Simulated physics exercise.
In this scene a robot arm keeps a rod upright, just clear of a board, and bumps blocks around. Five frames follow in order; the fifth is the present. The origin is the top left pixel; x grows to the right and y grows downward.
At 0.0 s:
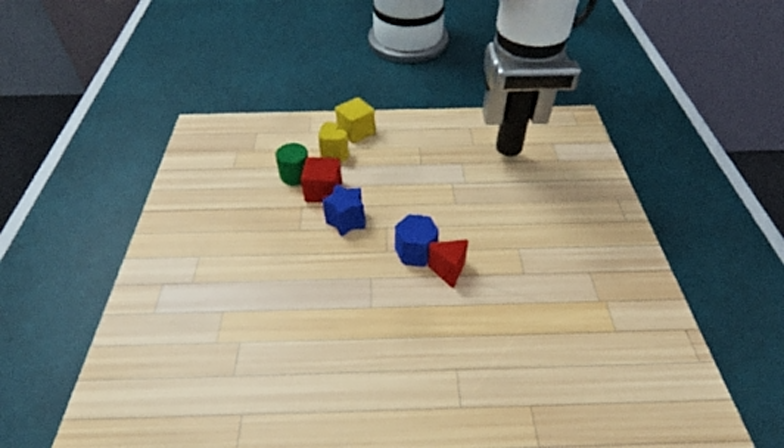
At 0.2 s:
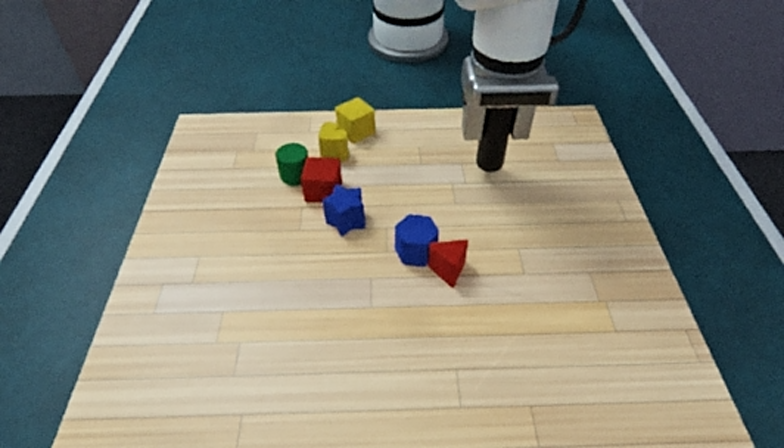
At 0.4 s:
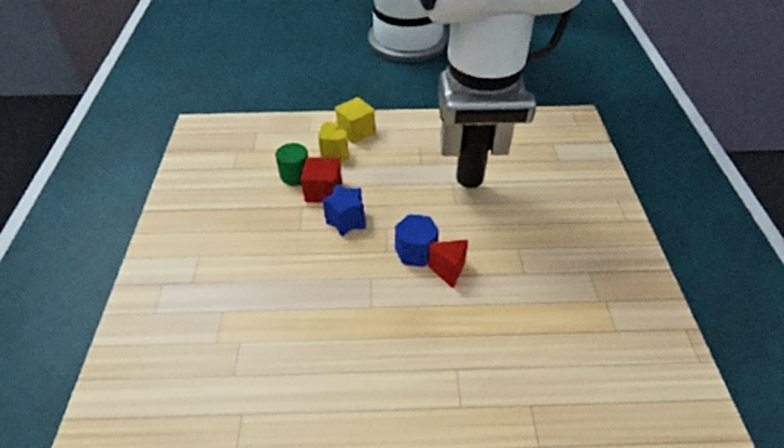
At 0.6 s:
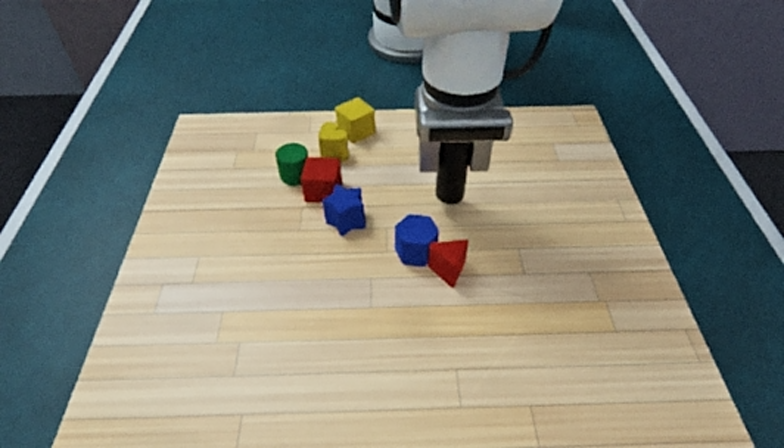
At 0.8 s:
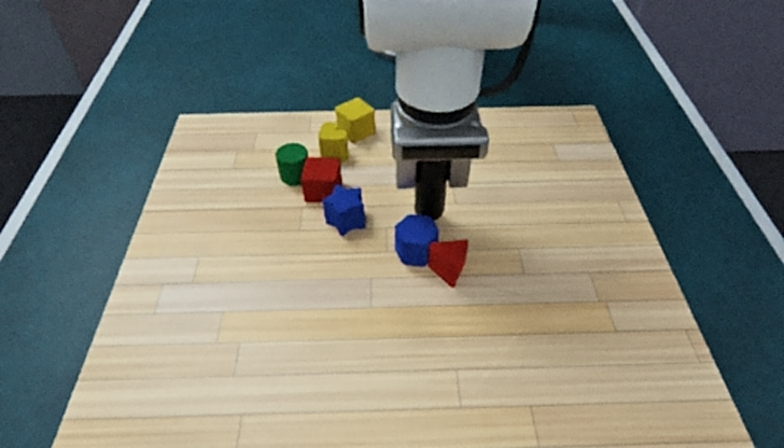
Above a wooden board, a robot arm moves its black rod toward the viewer and left, nearing a blue block.
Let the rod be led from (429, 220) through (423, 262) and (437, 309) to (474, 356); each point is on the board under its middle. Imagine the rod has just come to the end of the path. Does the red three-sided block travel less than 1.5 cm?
That would be a no.
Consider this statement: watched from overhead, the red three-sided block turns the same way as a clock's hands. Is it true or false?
False
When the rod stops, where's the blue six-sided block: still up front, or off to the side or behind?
The rod moves past it.
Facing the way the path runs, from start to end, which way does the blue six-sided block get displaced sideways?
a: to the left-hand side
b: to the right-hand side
The correct letter is b.
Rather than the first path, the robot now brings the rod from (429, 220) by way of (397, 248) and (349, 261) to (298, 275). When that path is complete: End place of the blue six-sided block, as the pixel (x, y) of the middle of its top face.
Close to (401, 255).
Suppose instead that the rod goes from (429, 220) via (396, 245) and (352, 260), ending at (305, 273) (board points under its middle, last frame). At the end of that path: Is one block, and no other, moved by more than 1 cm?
Final answer: Yes.
The first path, step by step. One third of the way, rod at (424, 253); blue six-sided block at (399, 261), turned 40° clockwise; red three-sided block at (453, 252), turned 25° anticlockwise.
Two thirds of the way, rod at (439, 301); blue six-sided block at (392, 273), turned 65° clockwise; red three-sided block at (460, 264), turned 100° anticlockwise.
At the end, rod at (476, 348); blue star block still; blue six-sided block at (392, 273), turned 65° clockwise; red three-sided block at (460, 264), turned 100° anticlockwise.
